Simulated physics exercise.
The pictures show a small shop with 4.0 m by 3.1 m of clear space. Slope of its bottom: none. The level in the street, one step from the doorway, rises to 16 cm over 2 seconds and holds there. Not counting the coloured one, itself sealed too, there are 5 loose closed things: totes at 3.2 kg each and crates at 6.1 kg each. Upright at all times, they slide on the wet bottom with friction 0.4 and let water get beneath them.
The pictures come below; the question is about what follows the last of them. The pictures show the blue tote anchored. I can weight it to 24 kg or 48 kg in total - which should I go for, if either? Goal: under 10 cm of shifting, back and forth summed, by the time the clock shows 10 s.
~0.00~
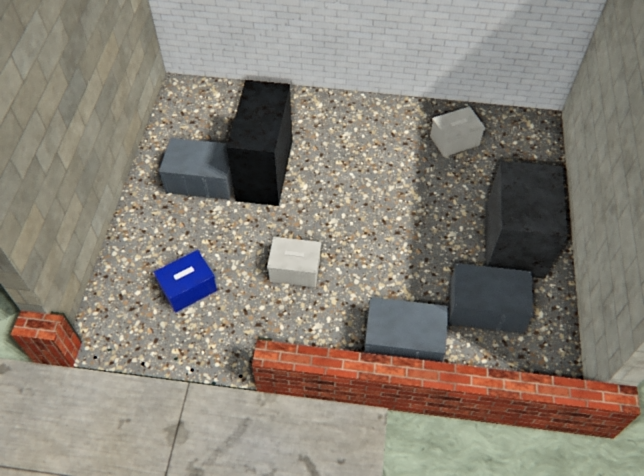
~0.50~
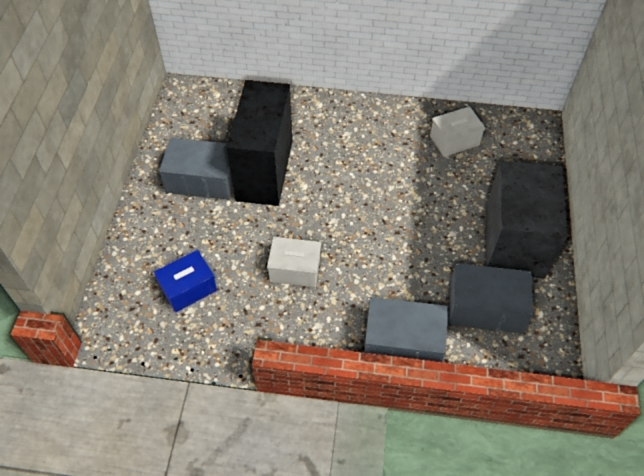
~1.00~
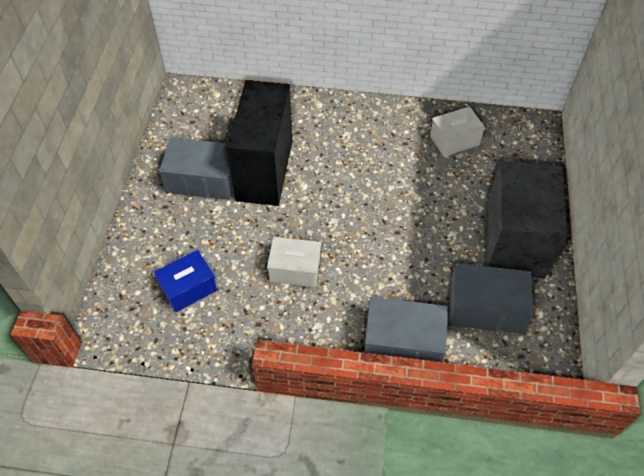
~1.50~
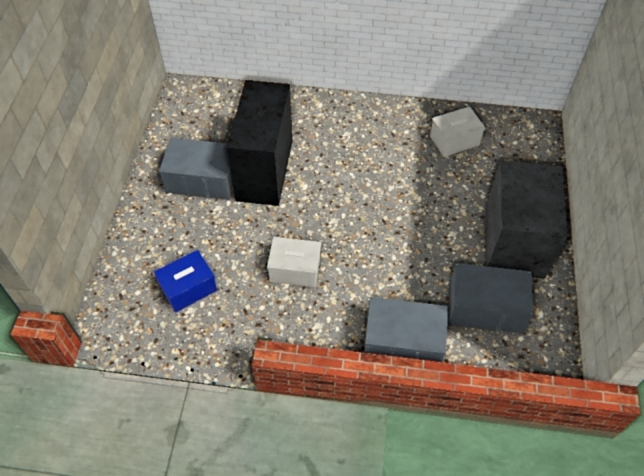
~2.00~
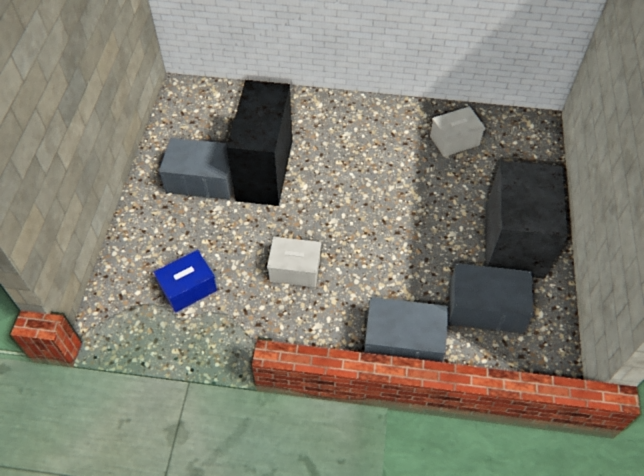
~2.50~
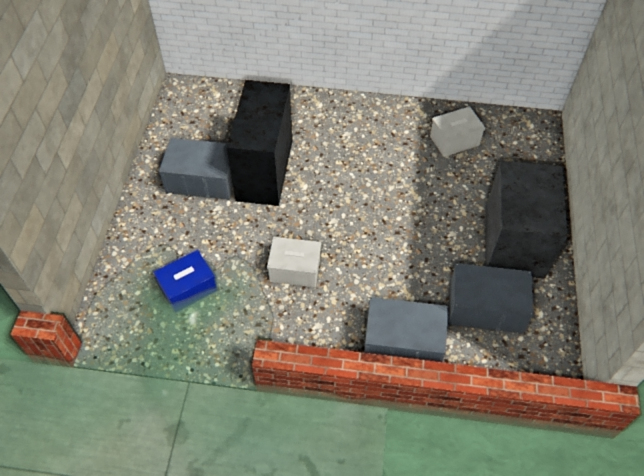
Make it 48 kg.
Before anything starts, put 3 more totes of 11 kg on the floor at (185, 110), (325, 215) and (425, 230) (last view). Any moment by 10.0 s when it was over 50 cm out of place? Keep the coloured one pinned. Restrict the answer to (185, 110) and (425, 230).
Well, beyond half a metre and then below half a metre.
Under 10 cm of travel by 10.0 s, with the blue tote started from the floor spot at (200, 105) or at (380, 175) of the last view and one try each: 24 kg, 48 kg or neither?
In order: Even the lighter mass works; even the lighter mass works.
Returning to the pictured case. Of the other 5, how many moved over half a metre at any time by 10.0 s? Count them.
By my tally, 3.
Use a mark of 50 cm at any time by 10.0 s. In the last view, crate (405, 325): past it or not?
Result: Threshold not reached.
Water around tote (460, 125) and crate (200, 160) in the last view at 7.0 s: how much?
Around 8 cm and 7 cm.
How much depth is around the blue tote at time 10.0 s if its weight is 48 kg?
Depth: Approx. 9 cm.
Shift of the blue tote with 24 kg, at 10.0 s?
Shift: Roughly 30 cm.
After 3.5 s the blue tote would be 25 cm from its start with 24 kg and 0 cm from its start with 48 kg; 9 cm of water round it then.
After 4.5 s the blue tote would be 30 cm from its start with 24 kg and 0 cm from its start with 48 kg; 7 cm of water round it then.
After 7.0 s the blue tote would be 30 cm from its start with 24 kg and 0 cm from its start with 48 kg; 8 cm of water round it then.
After 10.0 s the blue tote would be 30 cm from its start with 24 kg and 0 cm from its start with 48 kg; 9 cm of water round it then.
